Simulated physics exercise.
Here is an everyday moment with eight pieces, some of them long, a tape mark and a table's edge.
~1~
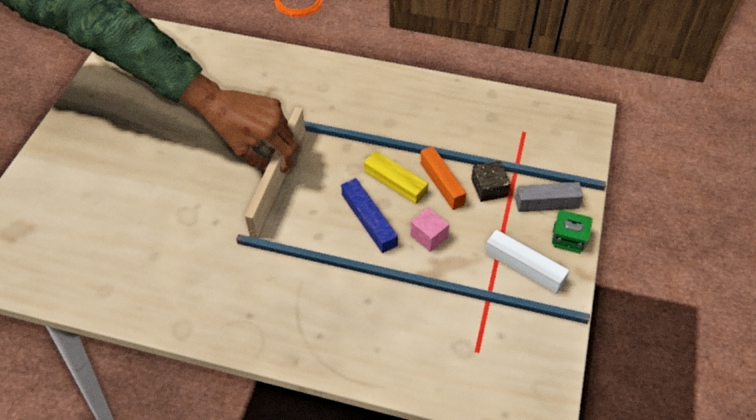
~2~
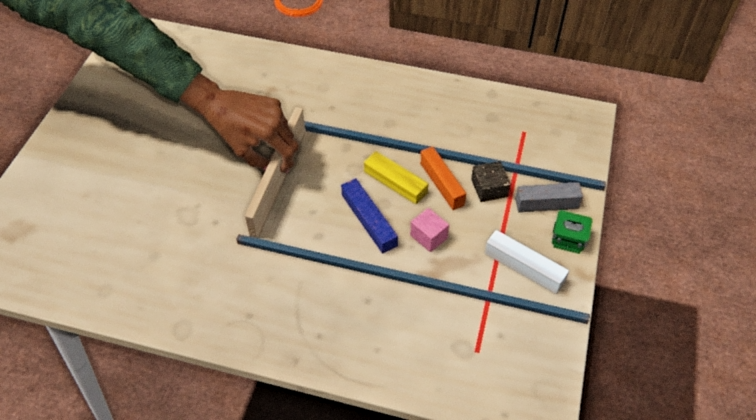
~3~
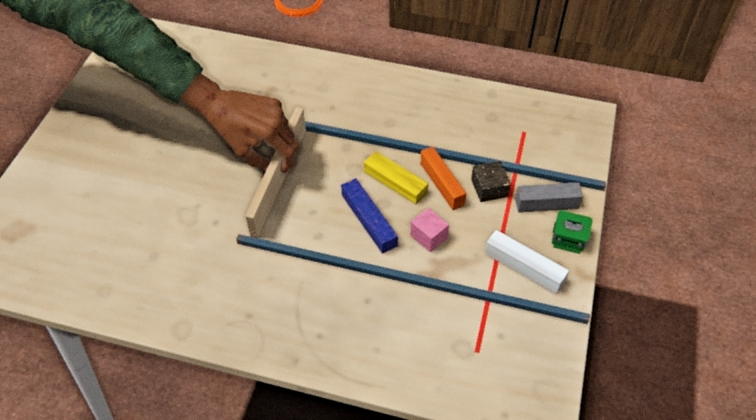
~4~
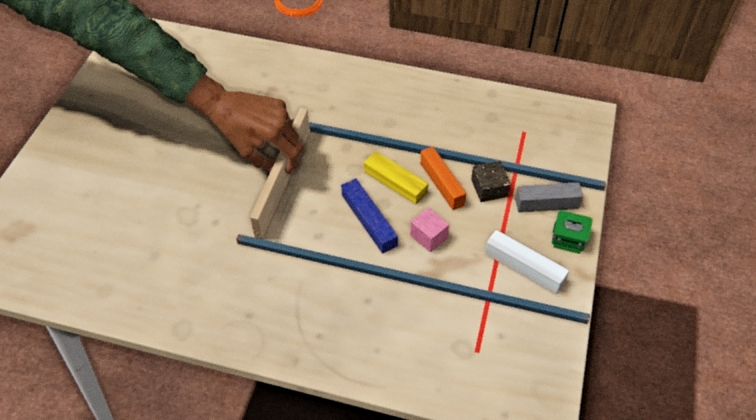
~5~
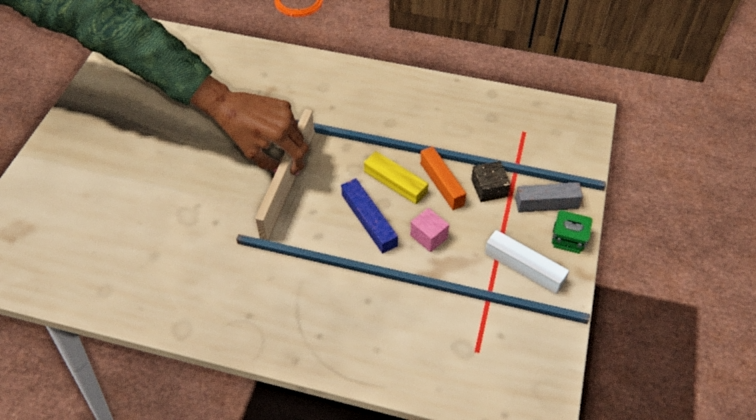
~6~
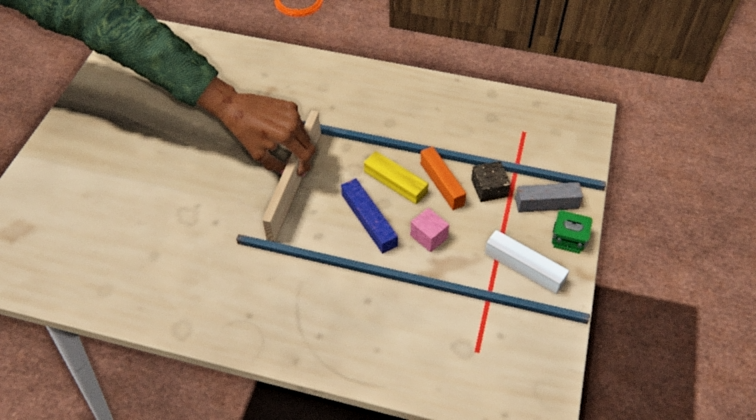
A dark-skinned hand in a green sleeve grips a wooden board on a pale plywood table, seen from above at an angle, with reddish carpet and a dark wood cabinet beyond. Between two blue rails lie blue, yellow, orange, pink and black pieces, with grey, white and green ones near the red line at right. The hand slides the board slightly rightward, touching nothing, while the pieces and camera stay still.
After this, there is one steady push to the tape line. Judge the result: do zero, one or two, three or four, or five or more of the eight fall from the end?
So the push knocks none of them off, going by the tape.
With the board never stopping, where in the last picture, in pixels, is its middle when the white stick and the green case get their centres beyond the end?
Approx. (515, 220) / approx. (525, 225) for the other.
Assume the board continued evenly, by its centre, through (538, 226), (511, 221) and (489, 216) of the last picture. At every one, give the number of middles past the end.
In order, that gives 3, then 0, then 0.
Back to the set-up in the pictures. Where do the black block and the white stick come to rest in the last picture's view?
Black block at about (561, 193), white stick at about (586, 280).
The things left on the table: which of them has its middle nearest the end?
Closest at the end: The white stick.
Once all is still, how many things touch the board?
The count in contact is 3.
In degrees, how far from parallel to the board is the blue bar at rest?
The angle comes out near 0 degrees.
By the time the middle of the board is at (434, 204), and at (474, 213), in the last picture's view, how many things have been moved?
At the first spot 5, then 7.
Early on, none off yet; green case at rest near (571, 232); grey bar at rest near (549, 198); white stick at rest near (526, 262).
Finally, the number that fall off is zero.
